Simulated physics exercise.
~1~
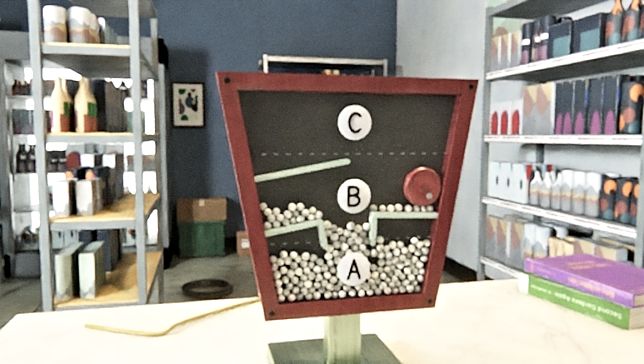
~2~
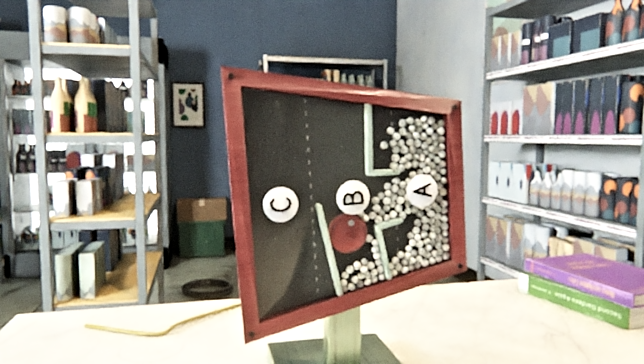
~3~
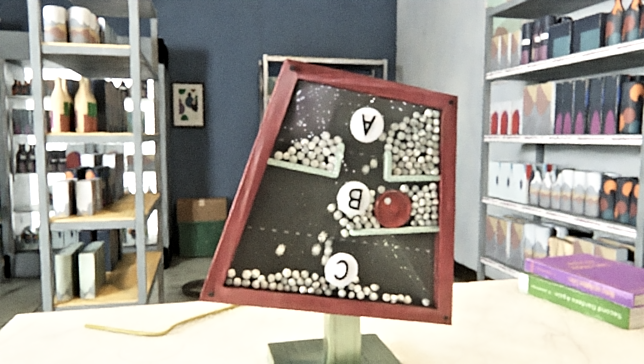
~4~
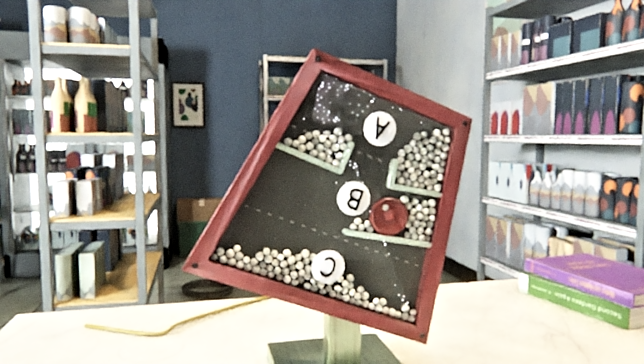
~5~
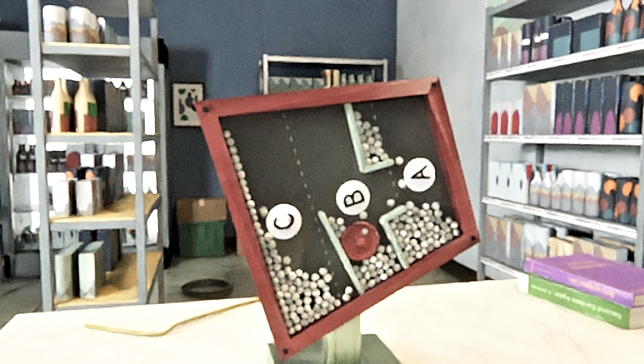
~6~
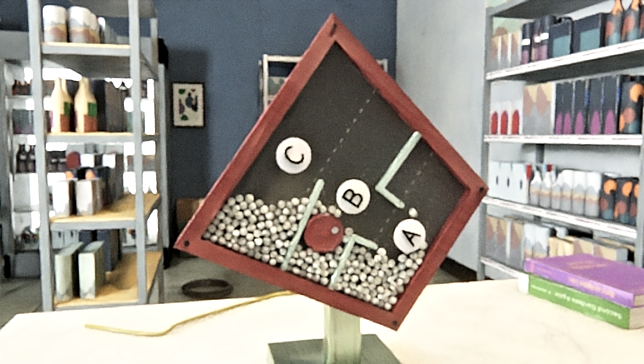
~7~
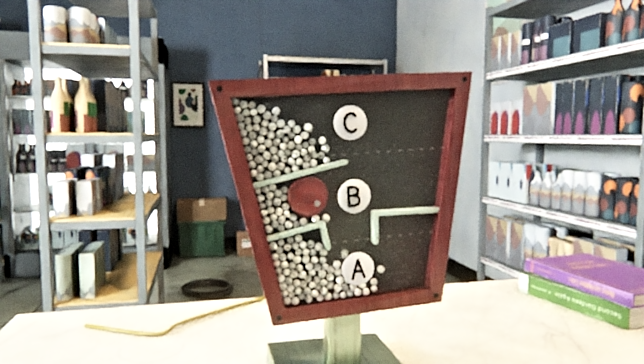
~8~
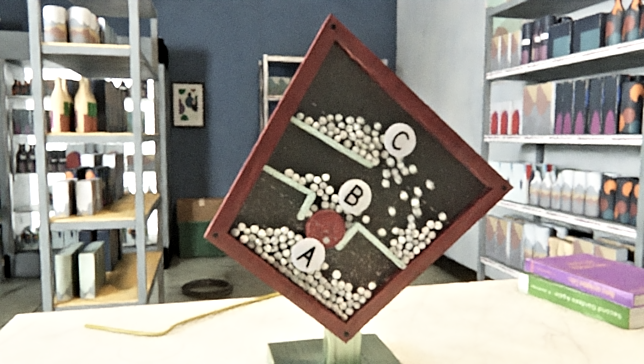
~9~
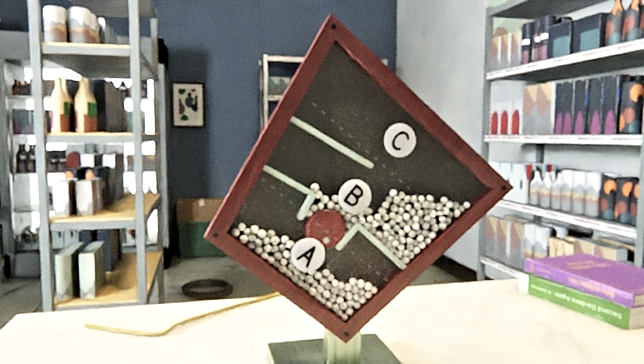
On a pale counter between stocked shelves, a dark, clear-faced case with a red frame stands upright, small pale pills heaped around its lower ledges and a red disc resting at the right. The case turns anticlockwise until it is nearly upside down, and pills spill toward the band marked C. It then swings back clockwise, the pills sliding into a corner and piling along the left side as it passes upright. Tilting on to the right, it sends pills tumbling off the upper ledge. It ends tilted clockwise, the pills heaped in the lower part around A and B, the disc between them.
